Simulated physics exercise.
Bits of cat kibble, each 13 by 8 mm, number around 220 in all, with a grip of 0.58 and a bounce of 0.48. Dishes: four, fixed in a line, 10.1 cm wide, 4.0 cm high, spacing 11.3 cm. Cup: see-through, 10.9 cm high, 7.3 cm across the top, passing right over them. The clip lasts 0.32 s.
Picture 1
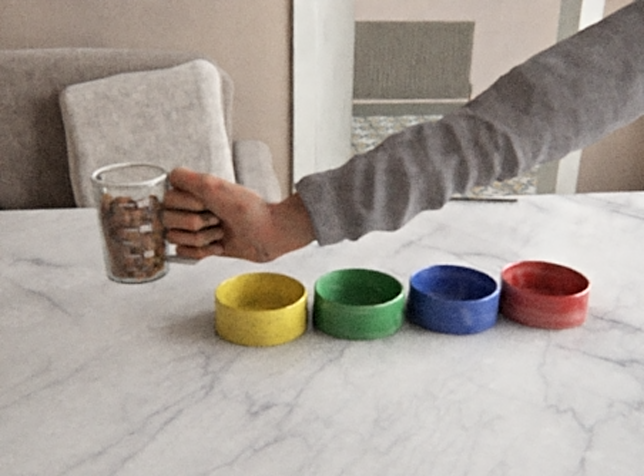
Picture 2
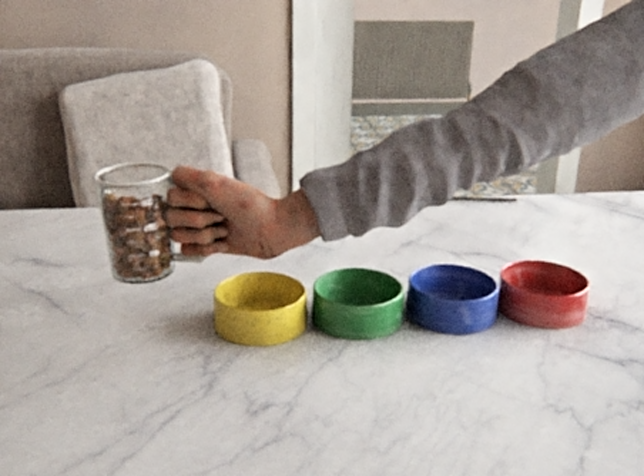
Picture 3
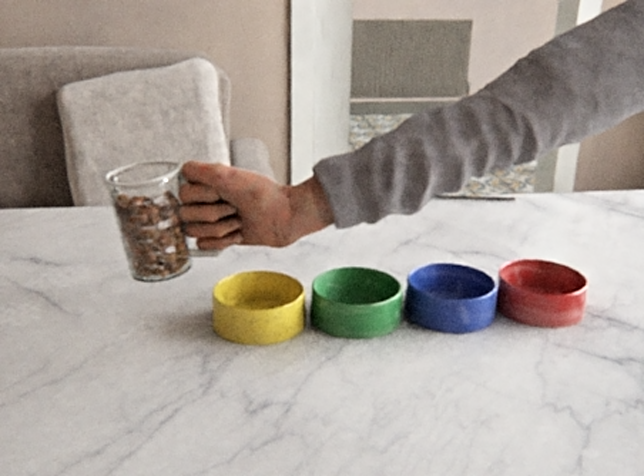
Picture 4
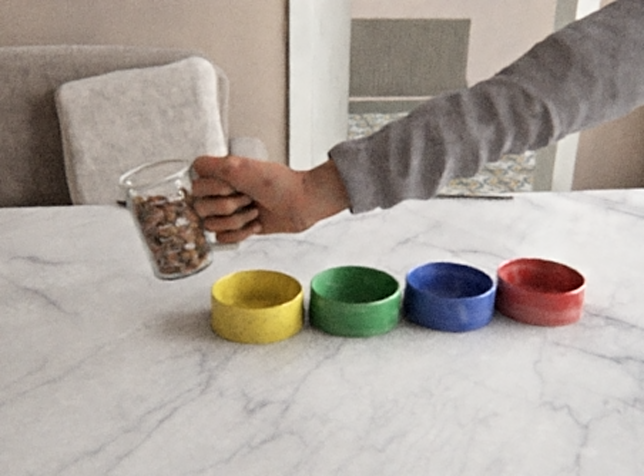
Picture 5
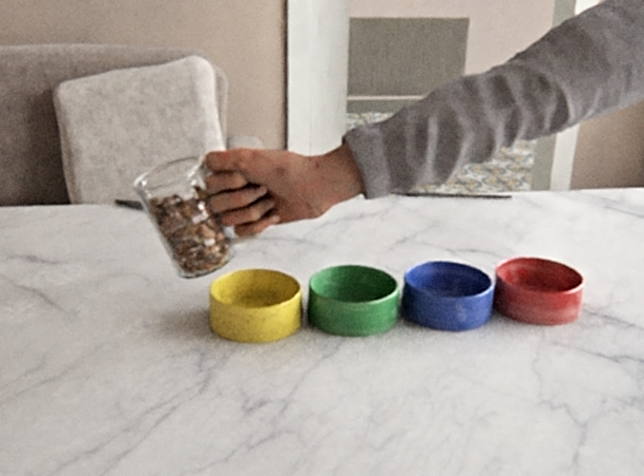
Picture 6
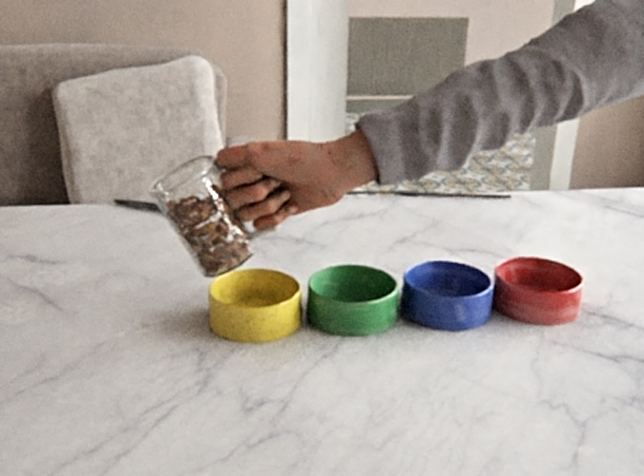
A hand in a grey sleeve, reaching in from the right, holds a clear glass cup of brown kibble above a white marble table, seen from slightly above with a grey chair behind. Four small dishes sit in a row, yellow, green, blue and red from left to right. The cup moves slowly rightward toward the yellow dish, its base swinging right as its rim leans left.
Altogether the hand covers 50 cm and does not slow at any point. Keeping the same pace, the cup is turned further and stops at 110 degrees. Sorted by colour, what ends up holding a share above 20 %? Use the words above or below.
Red - above; blue - above; green - below; yellow - below; counter - below.
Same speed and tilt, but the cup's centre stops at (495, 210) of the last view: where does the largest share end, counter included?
The biggest share ends at blue.
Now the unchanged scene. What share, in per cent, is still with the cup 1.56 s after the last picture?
45 %.
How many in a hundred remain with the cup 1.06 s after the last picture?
Reading: Approx. 80 %.
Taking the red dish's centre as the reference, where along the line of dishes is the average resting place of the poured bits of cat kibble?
Around 6 cm away, toward the left-hand end.
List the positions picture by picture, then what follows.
Cup at (134, 224), tilt 0 degrees, lip at (93, 175), moved 0.0 cm; middle of the pieces at (132, 237); yellow dish at (261, 291); green dish at (359, 287); blue dish at (454, 283); red dish at (545, 278), in the first frame.
Cup at (138, 223), tilt 2 degrees, lip at (96, 176), moved 0.5 cm; middle of the pieces at (137, 236), in the second frame.
Cup at (153, 222), tilt 7 degrees, lip at (107, 178), moved 2.2 cm; middle of the pieces at (152, 235), in the third frame.
Cup at (170, 220), tilt 13 degrees, lip at (120, 181), moved 4.1 cm; middle of the pieces at (171, 233), in the fourth frame.
Cup at (188, 219), tilt 19 degrees, lip at (134, 184), moved 6.2 cm; middle of the pieces at (190, 231), in the fifth frame.
Cup at (206, 218), tilt 25 degrees, lip at (150, 189), moved 8.2 cm; middle of the pieces at (210, 230); yellow dish at (255, 288); green dish at (353, 283); blue dish at (448, 279); red dish at (539, 274), in the sixth frame.
Then, 0.64 s after the last picture, tilt 85 degrees; cup holds 100 %.
Then, 1.06 s after the last picture, tilt 110 degrees; cup holds 80 %, blue 15 %, green 5 %.
Then, 1.56 s after the last picture, tilt 110 degrees; cup holds 45 %, red 15 %, blue 30 %, green 5 %.
In the end, red 45 %, blue 30 %, green 5 %, yellow 0 %, counter 5 %, cup 15 %.
